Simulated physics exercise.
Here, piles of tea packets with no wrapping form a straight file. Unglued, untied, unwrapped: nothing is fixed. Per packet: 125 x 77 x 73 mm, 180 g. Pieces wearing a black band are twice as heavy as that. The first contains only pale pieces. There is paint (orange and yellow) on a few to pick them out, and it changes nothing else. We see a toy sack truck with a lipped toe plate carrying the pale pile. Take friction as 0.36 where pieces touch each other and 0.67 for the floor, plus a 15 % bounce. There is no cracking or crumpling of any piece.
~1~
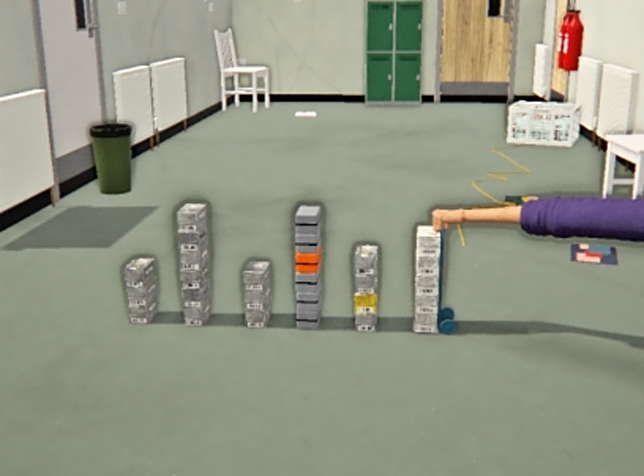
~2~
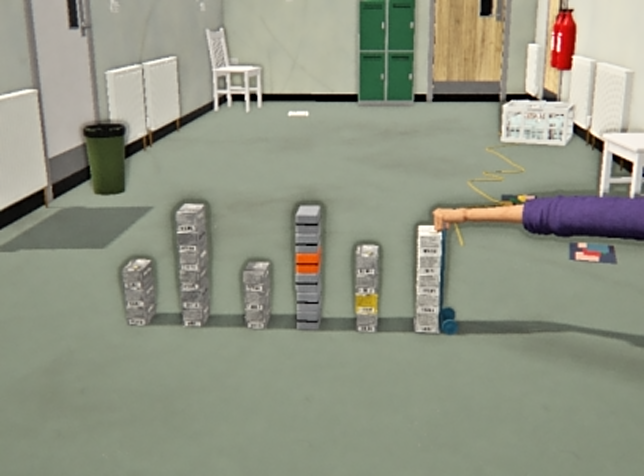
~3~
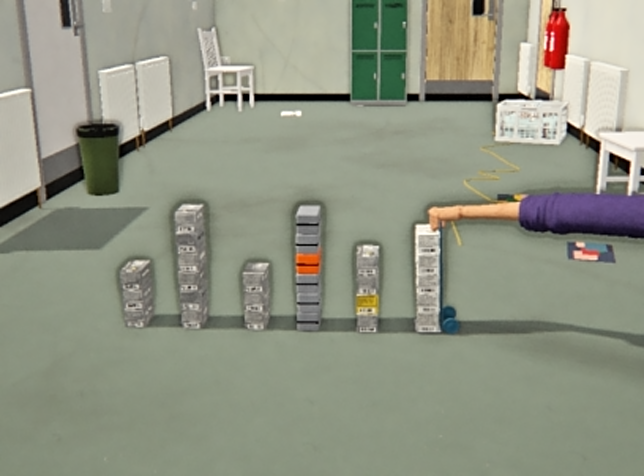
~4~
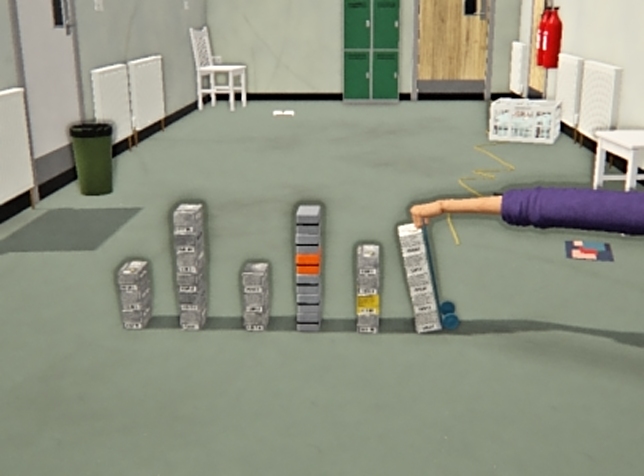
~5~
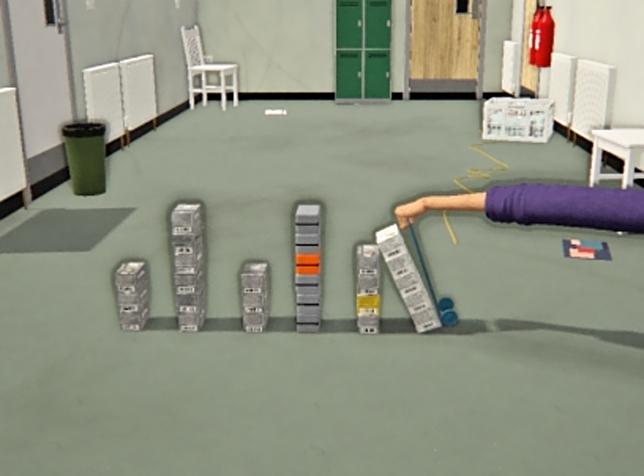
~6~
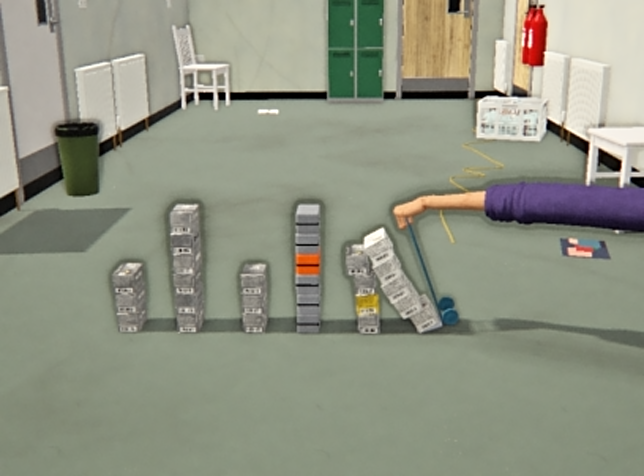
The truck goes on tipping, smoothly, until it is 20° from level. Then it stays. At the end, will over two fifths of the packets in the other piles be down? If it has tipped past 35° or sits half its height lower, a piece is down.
Yes, over two fifths are.
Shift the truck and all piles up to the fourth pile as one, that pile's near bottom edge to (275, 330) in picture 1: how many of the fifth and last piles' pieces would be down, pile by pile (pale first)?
Down per pile: Fifth 6; last 2.
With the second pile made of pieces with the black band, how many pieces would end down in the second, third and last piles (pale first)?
Down per pile - second: 4, third: 6, last: 3.
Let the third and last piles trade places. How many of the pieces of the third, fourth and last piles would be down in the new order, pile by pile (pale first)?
Third 2, fourth 2, last 0.
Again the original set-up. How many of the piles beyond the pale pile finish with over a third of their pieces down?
That comes to 5.
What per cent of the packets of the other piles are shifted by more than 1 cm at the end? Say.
Shifted: 90 per cent.
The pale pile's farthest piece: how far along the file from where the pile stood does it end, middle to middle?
It ends around 36 cm away.
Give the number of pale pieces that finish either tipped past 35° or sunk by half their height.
Exactly 5 pale pieces do.
Then, 0.58 s past the last view, 5 of the pale pile down; 4 of the 22 other packets down; yellow packet 47° from how it stood, 42 mm lower; orange packet 16° from how it stood.
Then, 1.12 s past the last view, 5 of the pale pile down; 14 of the 22 other packets down; yellow packet 47° from how it stood, 57 mm lower; orange packet 16° from how it stood, 14 cm lower.
In the end, 5 of the pale pile down; 19 of the 22 other packets down; yellow packet 49° from how it stood, 57 mm lower; orange packet 14 cm lower. That is 86 per cent. From the last view, middles, yellow packet near (328, 314), orange packet near (227, 297).
